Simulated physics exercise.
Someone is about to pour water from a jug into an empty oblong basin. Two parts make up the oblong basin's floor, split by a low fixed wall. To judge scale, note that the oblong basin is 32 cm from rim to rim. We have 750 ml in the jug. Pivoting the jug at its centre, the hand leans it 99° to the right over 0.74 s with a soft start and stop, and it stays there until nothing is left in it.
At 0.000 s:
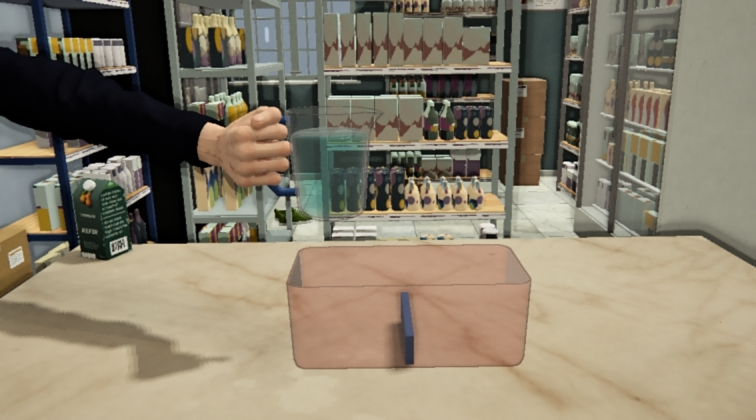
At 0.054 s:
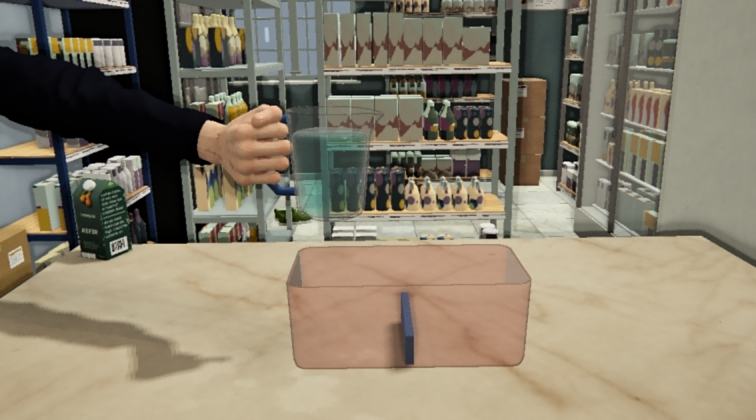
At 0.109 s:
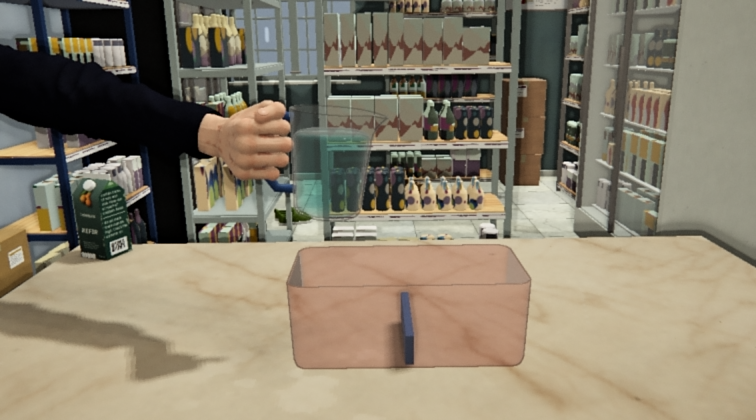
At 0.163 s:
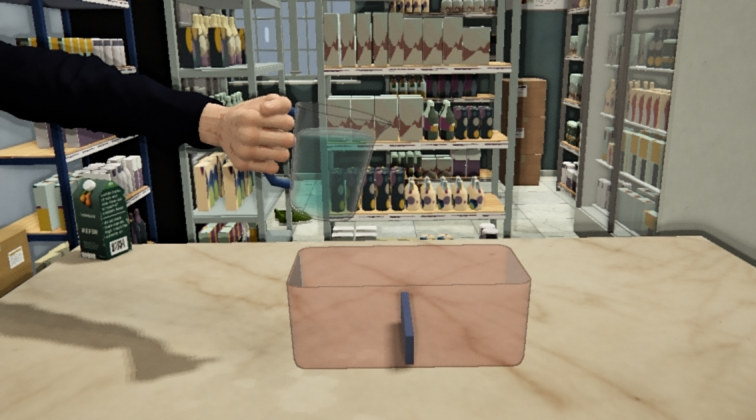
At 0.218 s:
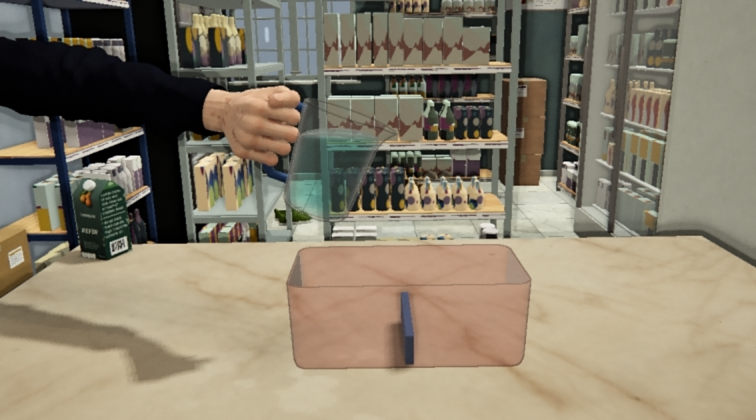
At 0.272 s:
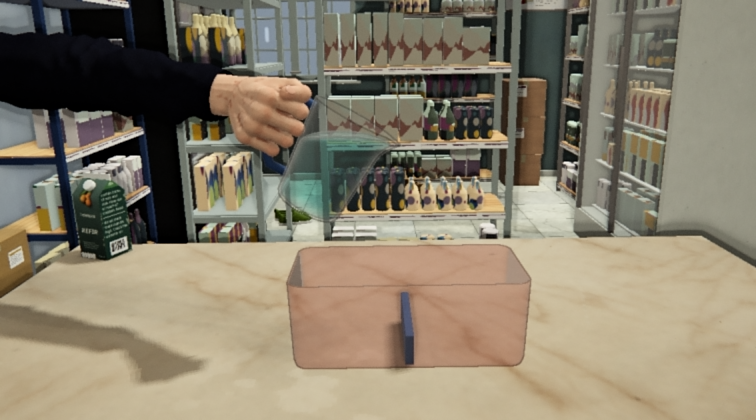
A hand held a clear jug of bluish-green water above an empty, pinkish oblong basin on a marble counter, then gradually leaned the jug to the right while the basin stayed still.
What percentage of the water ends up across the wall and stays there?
About 92 per cent.
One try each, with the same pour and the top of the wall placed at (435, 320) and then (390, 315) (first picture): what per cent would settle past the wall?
Roughly 65 per cent, then 90 per cent.
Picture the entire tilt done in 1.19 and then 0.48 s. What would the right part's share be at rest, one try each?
The first try gives 95 percent and the second 90 percent.
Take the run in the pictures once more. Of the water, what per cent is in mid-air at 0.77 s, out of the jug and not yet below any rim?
About 20 percent.
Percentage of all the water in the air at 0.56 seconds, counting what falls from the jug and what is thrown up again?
Close to 22 in a hundred.
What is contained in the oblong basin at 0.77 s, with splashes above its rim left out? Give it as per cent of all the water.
Near 56 per cent of the total.
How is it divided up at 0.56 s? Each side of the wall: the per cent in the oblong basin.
0 left and 8 right, roughly.
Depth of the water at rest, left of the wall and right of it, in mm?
I'd say close to 2 mm on the left, close to 32 mm on the right.
By 0.56 s the tilt is 86° and 70 per cent is still to pour, 0 is left of the wall and 8 right of it.
By 0.77 s the tilt is 99° and 25 per cent is still to pour, 1 is left of the wall and 54 right of it.
By 1.00 s the tilt is 99° and 5 per cent is still to pour, 4 is left of the wall and 84 right of it.
By 1.24 s the tilt is 99° and 1 per cent is still to pour, 5 is left of the wall and 92 right of it.
At rest 6 per cent lies left of the wall, 92 right of it and 2 outside.
